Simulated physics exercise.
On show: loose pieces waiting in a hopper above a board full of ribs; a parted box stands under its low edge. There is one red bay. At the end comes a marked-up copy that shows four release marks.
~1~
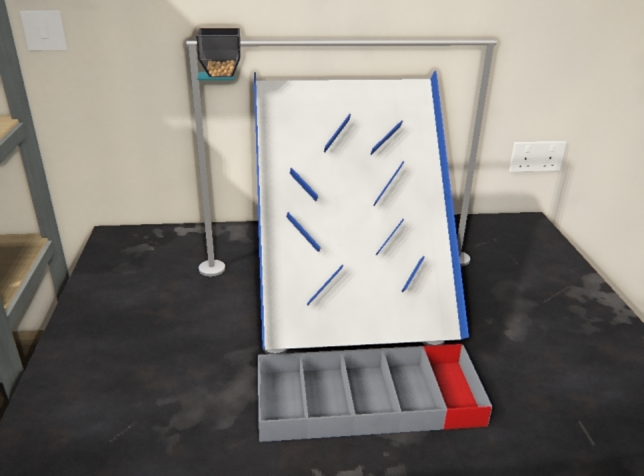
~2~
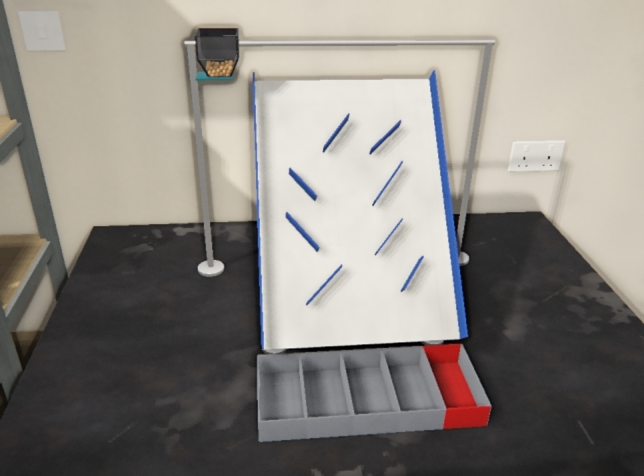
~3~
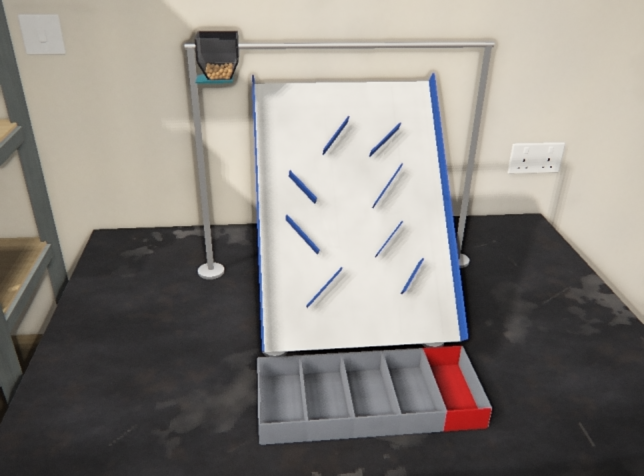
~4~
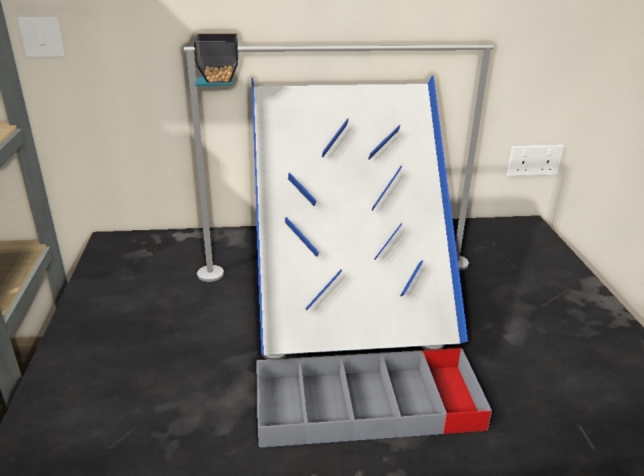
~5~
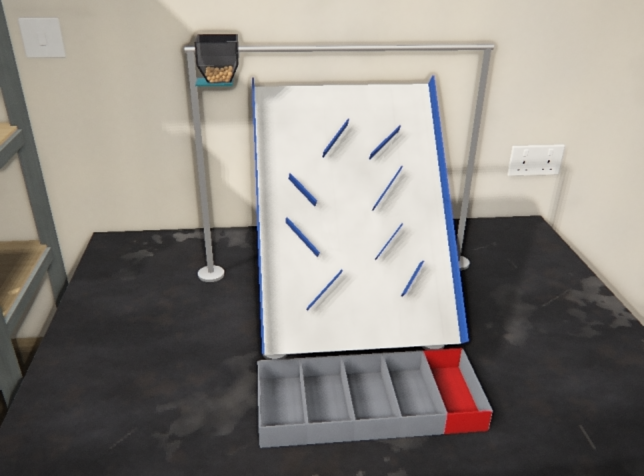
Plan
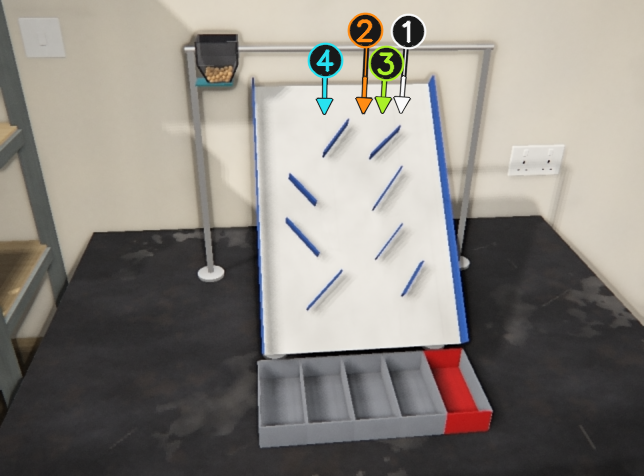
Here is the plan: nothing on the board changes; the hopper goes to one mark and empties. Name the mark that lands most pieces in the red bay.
1.
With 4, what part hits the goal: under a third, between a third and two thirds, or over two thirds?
Mark 4 gives under a third.
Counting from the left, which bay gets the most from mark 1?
The fifth from the left.
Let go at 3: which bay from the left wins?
The first from the left.
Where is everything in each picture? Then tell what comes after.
The first frame shows hopper at (222, 67), round wooden beads, door shut.
The second frame shows ribs (324, 147) to (349, 113), (372, 149) to (401, 120), (290, 168) to (316, 196).
The third frame shows ribs (375, 203) to (403, 163), (286, 215) to (319, 250), (378, 254) to (403, 221).
The fourth frame shows ribs (307, 308) to (342, 269), (404, 294) to (423, 260).
The fifth frame shows red bay at (468, 421), number 5 of 5 from the left.
On the marked copy, mark 1 meets the board at (401, 107); mark 2 meets the board at (363, 107); mark 3 meets the board at (382, 107); mark 4 meets the board at (324, 108).
Choosing 1, about half in the red bay, about a third in other bays, a small part outside the box.
Choosing 2, a stray few in the red bay, most in other bays, about a quarter outside the box.
Choosing 3, a small part in the red bay, most in other bays, a small part outside the box.
Choosing 4, a small part in the red bay, most in other bays, a small part outside the box.
